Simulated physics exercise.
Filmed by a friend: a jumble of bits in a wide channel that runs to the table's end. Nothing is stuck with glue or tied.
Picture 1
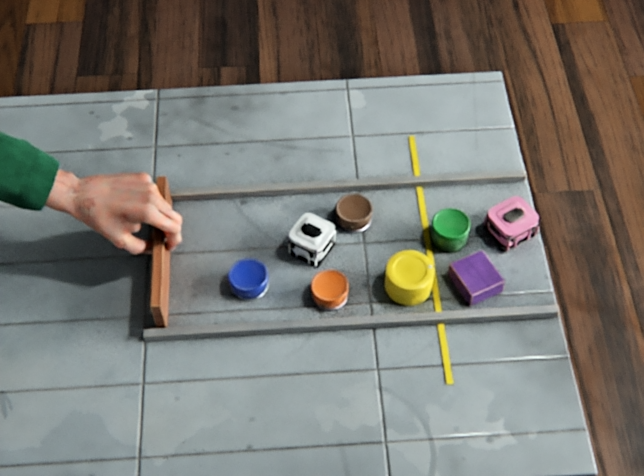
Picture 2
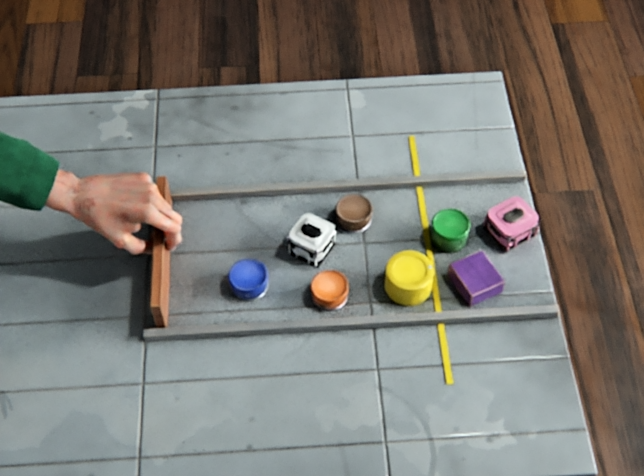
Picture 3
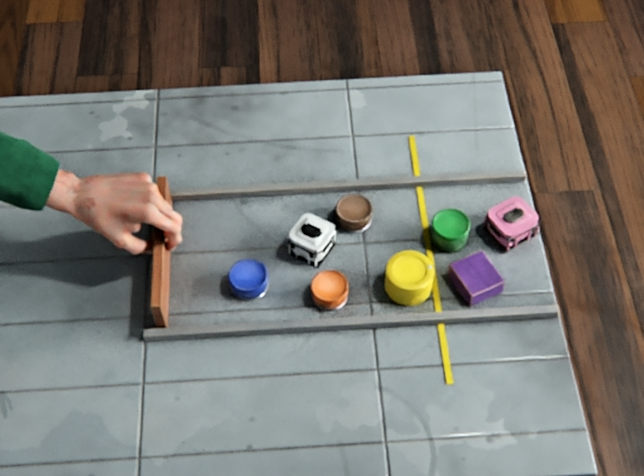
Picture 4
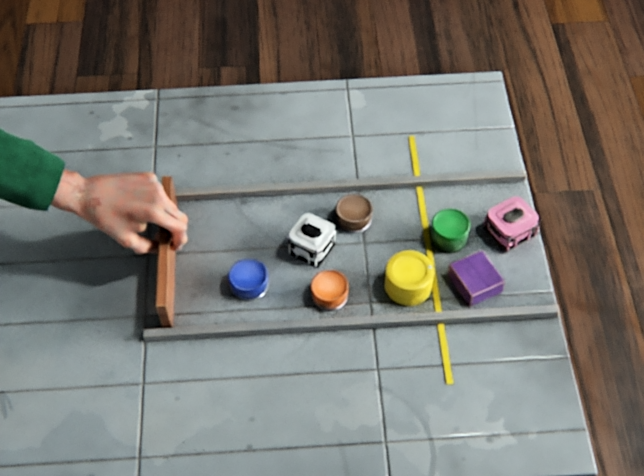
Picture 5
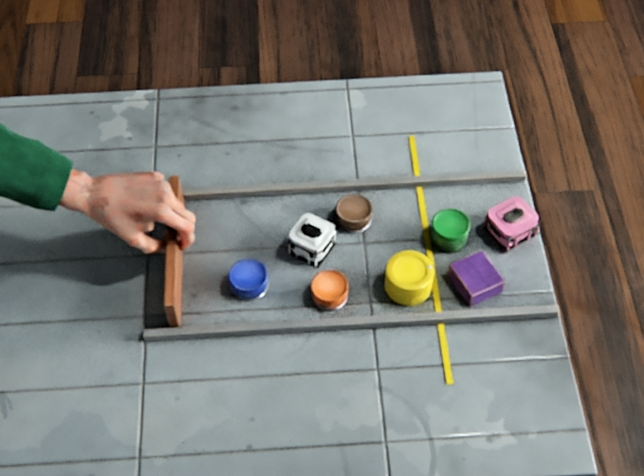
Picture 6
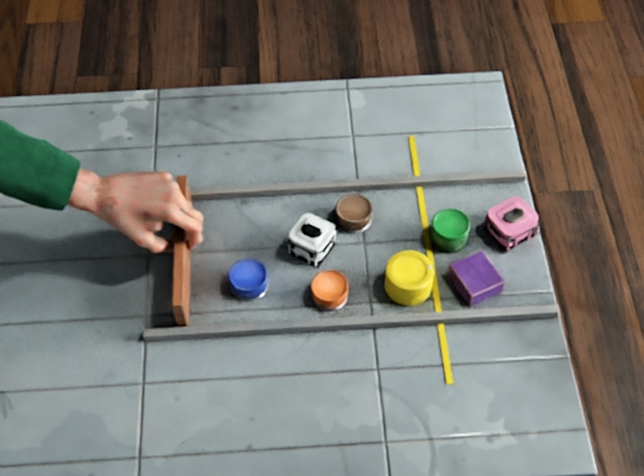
On a grey tiled table, a hand slides a wooden board slightly right toward scattered pots.
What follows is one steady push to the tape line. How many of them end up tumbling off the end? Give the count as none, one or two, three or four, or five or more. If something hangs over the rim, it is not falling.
The count is none.
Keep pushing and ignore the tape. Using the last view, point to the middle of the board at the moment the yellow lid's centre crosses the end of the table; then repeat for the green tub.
The middle sits near (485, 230) for the first and near (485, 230) for the other.
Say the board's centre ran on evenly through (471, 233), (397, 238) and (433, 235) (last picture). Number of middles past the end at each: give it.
In order, that gives 2, then 0, then 0.
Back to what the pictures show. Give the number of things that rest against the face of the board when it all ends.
The count in contact is 4.
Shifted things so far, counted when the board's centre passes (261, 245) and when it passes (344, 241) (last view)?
The counts are 1 and 4.
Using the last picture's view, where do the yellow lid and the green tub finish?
Roughly (492, 275); the other one roughly (481, 228).
A little later, none off yet; pink case at rest near (511, 224); purple block at rest near (476, 278); green tub at rest near (450, 231).
When it is over, the number that fall off is zero.
